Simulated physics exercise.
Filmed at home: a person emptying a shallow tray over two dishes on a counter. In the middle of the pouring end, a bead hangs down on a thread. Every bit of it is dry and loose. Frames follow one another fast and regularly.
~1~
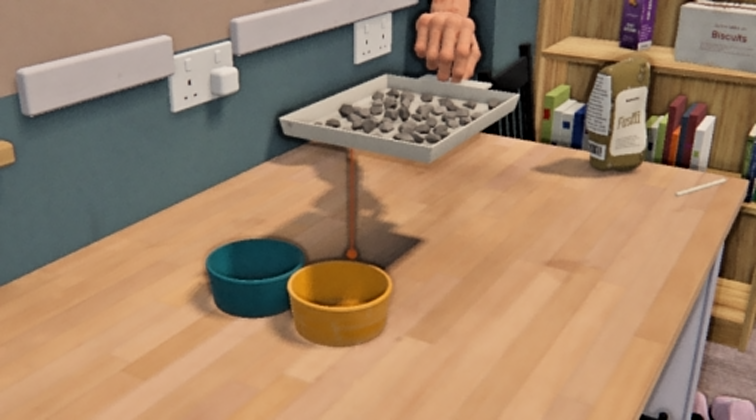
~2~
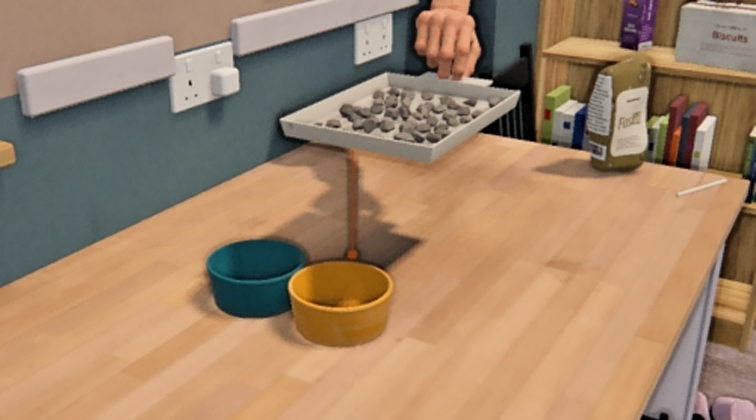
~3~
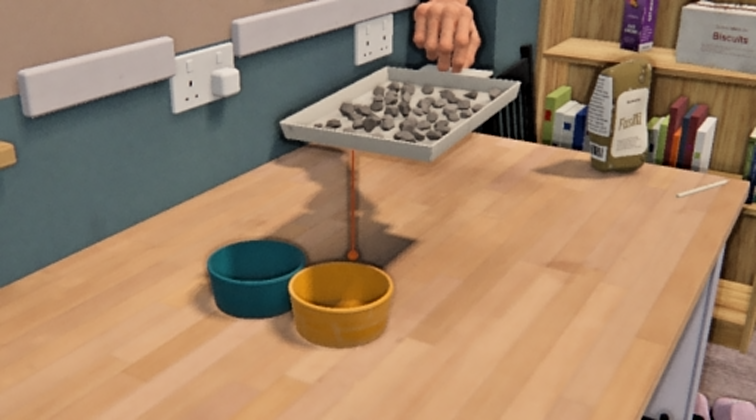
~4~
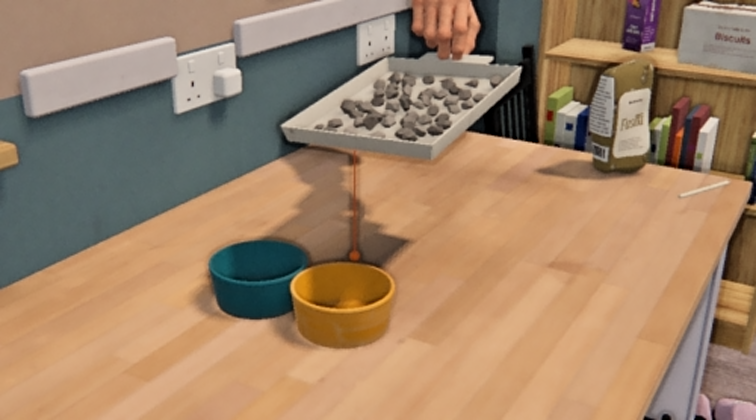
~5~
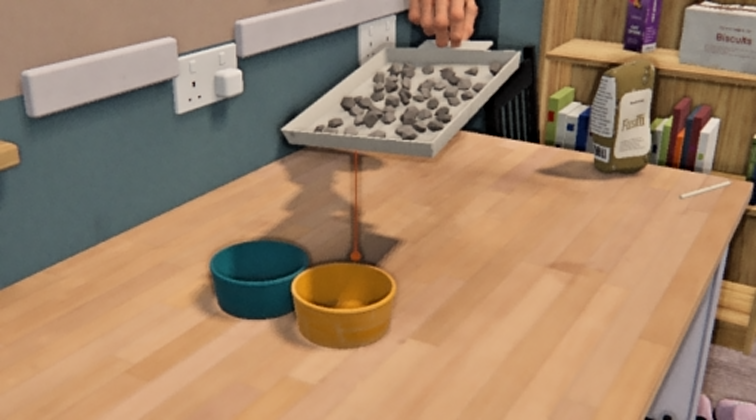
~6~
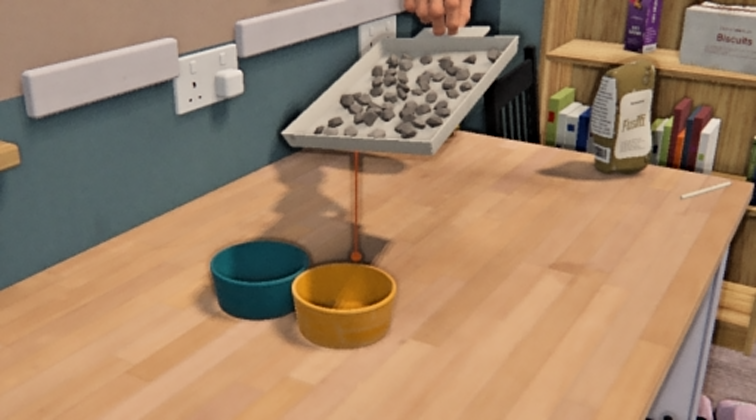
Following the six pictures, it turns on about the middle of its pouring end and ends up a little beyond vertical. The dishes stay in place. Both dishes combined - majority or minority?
Majority.
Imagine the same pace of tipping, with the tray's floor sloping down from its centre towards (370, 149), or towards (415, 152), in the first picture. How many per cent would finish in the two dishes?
First case about 50 percent; second case about 10 percent.
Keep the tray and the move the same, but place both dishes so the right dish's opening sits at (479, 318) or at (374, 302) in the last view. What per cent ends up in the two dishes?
I'd say about 0 percent, followed by about 70 percent.
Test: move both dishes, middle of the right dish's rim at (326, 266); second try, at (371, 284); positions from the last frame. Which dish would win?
In the first try it's the one on the right, and in the second it's the one on the left.
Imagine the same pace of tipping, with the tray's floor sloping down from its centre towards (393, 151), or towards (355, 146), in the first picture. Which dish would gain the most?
For the first slope the righthand dish, for the second the righthand dish.
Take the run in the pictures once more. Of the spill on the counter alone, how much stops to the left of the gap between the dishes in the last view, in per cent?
That's roughly 60 per cent of the pieces.
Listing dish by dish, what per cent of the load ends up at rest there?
60 % left, 20 % right.
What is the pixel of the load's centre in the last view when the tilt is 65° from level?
The load is centred around (334, 112).
Soon after the last picture, tray tipped steeply; nearly all on the tray; a stray few in the left dish.
A little later, tray tipped past a quarter turn; about a third on the tray; a small part in the right dish; about a quarter in the left dish; a stray few outside both; about a quarter in the air.
Later still, tray tipped past a quarter turn; about a quarter in the right dish; about two thirds in the left dish; about a quarter outside both.
At rest, tray tipped past a quarter turn; about a quarter in the right dish; about two thirds in the left dish; about a quarter outside both.
